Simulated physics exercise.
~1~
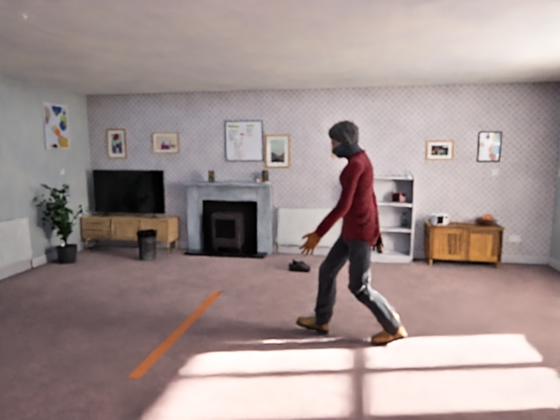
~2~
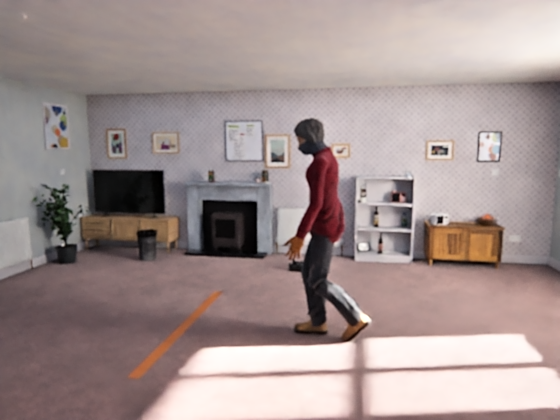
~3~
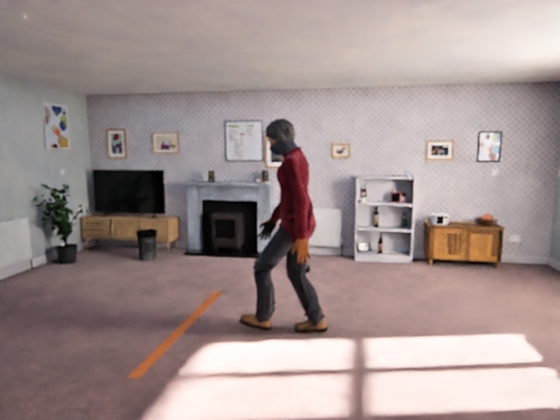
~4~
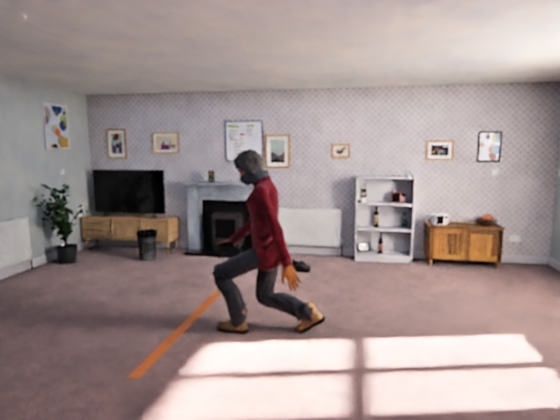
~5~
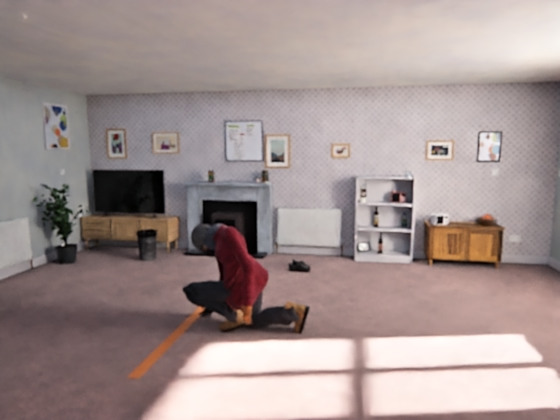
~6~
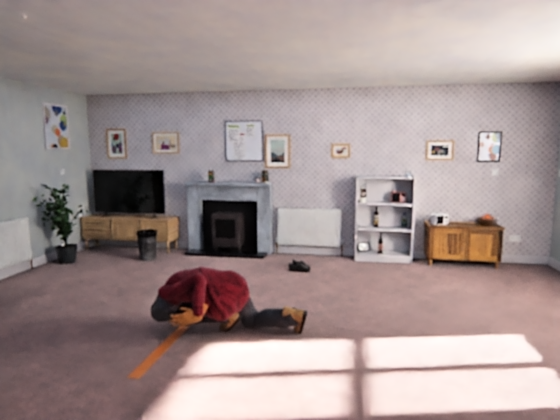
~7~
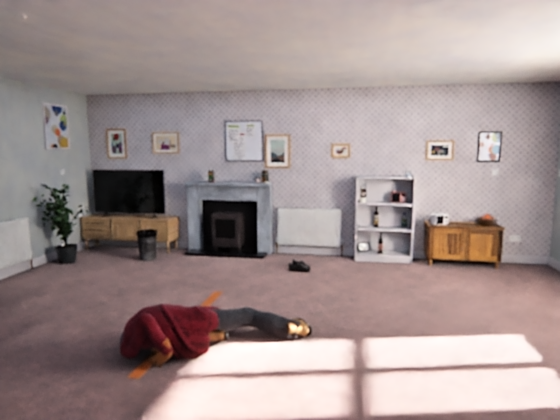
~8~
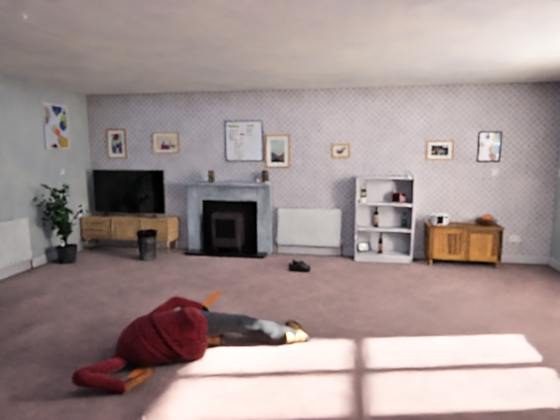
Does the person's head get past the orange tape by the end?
Yes, the person collapses forward and the head comes down past the orange tape on the left, while the hips stay short of it.
